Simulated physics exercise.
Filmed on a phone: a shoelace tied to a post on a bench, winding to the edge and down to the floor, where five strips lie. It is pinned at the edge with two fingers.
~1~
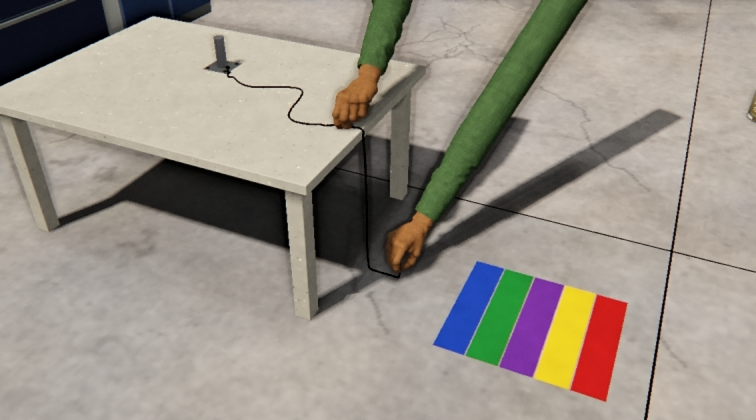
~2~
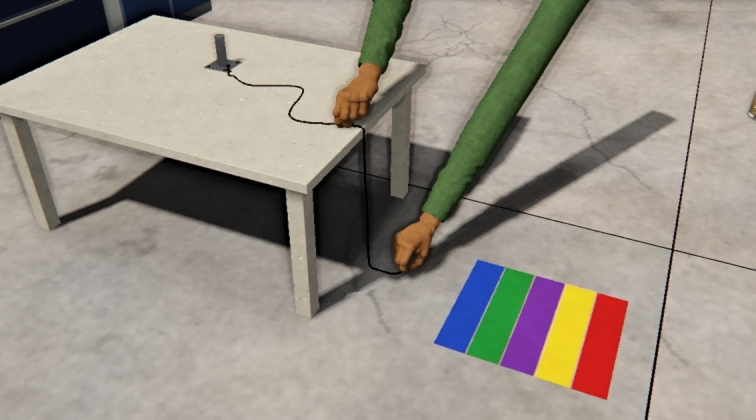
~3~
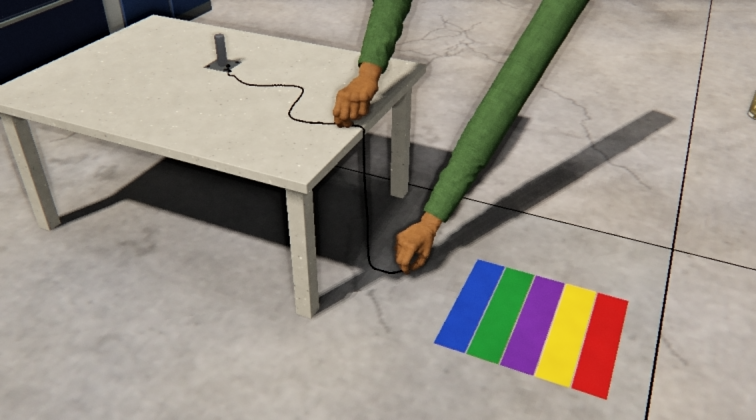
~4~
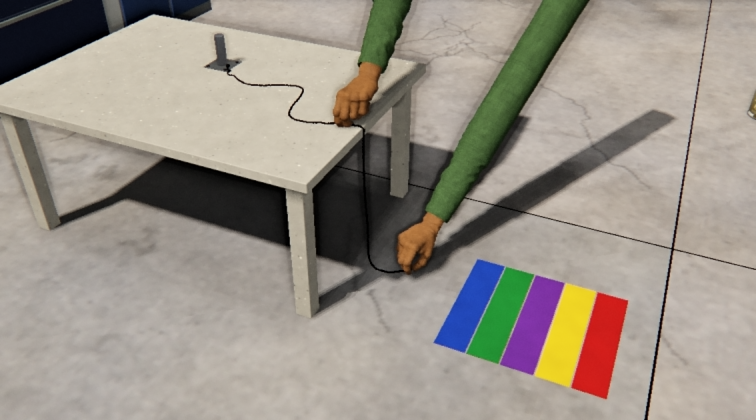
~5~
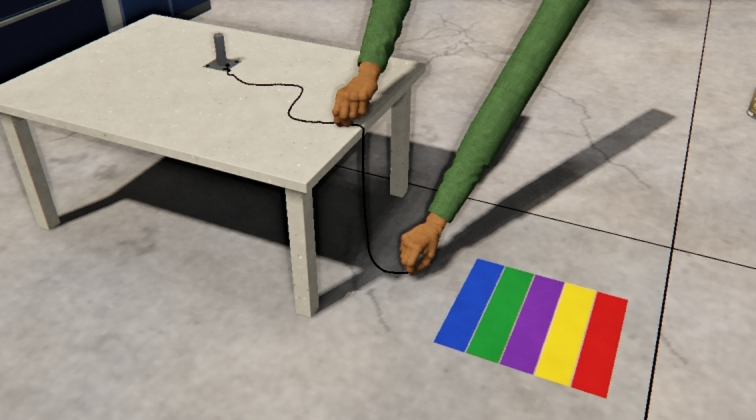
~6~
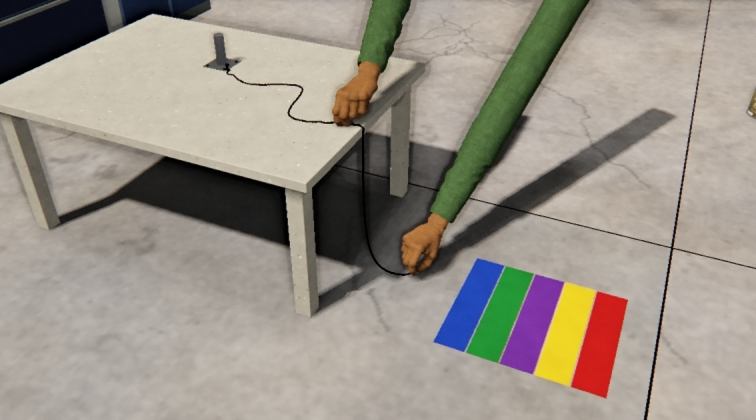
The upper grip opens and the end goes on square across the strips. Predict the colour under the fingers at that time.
The yellow one.
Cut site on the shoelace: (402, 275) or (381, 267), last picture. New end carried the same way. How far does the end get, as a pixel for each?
In order, about (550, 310) and about (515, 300).
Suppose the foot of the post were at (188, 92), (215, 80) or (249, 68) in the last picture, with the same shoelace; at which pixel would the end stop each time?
In that order: (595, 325), (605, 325) and (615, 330).
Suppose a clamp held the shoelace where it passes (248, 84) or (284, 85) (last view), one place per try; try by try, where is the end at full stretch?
Roughly (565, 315) and (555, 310).
Soon after, end near (517, 300); over green.
Then, end near (555, 311); over yellow.
At full stretch, end near (578, 317); over yellow. It gets as far as the yellow strip.
